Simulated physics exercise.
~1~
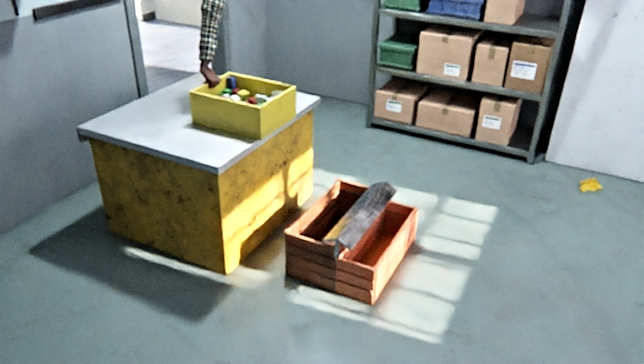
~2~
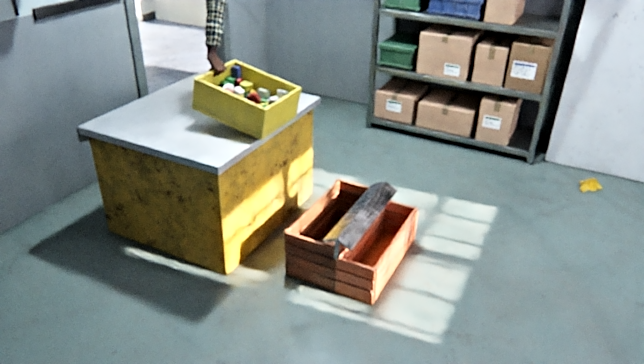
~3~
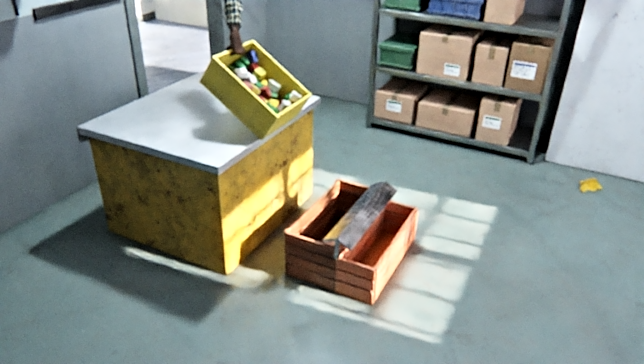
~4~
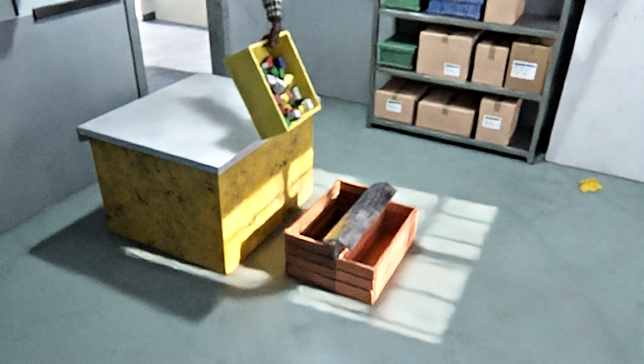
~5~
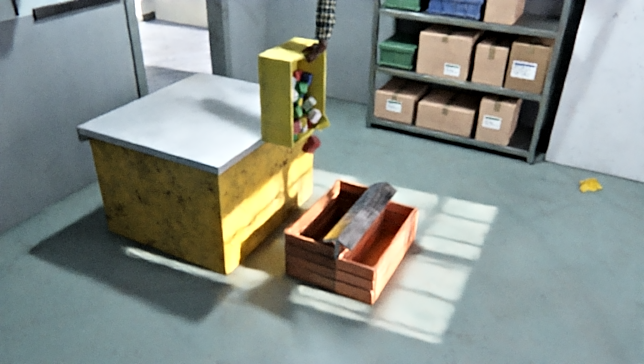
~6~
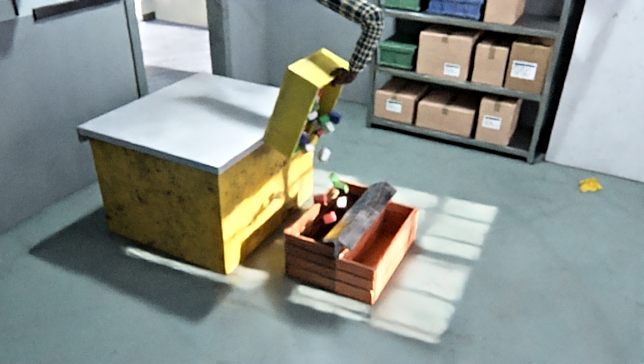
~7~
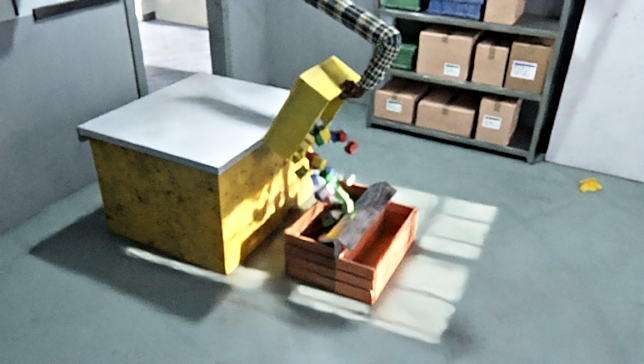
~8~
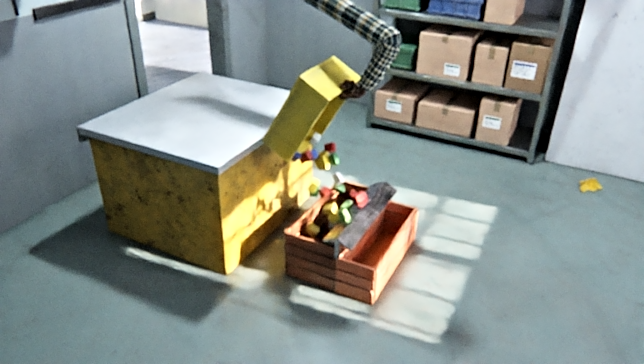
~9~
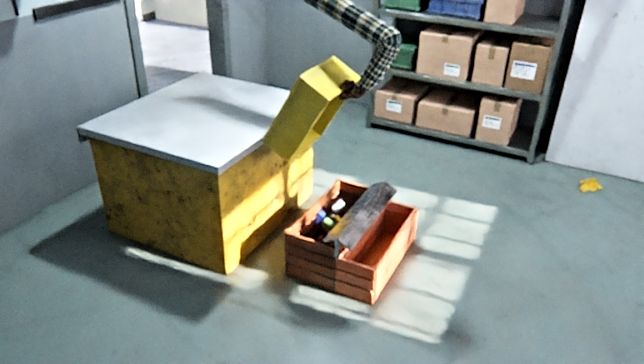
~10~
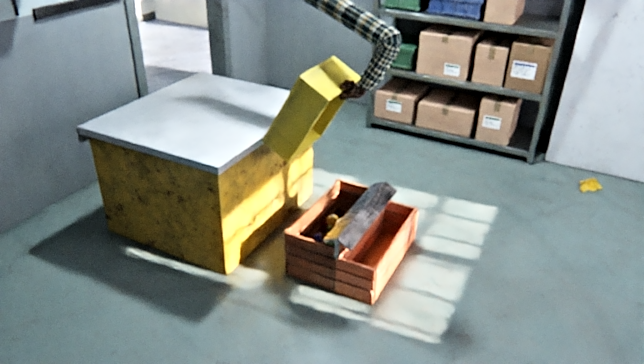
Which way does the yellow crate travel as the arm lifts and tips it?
The yellow crate moves to the right, towards the end of the bench above the trough.
At the start, a hand in a checked sleeve holds a yellow crate of colourful toy bricks on a bench, with a wooden trough and an orange bin side by side on the floor below, a dark ridge between them. The arm lifts and tilts the crate, carrying it right towards the bench's end. As the crate tips past upright, the first bricks drop out. It tips further and the rest tumble in a stream into the nearer trough. The flow thins and stops, leaving the crate held tilted, the orange bin empty and the surrounding floor clear of bricks.
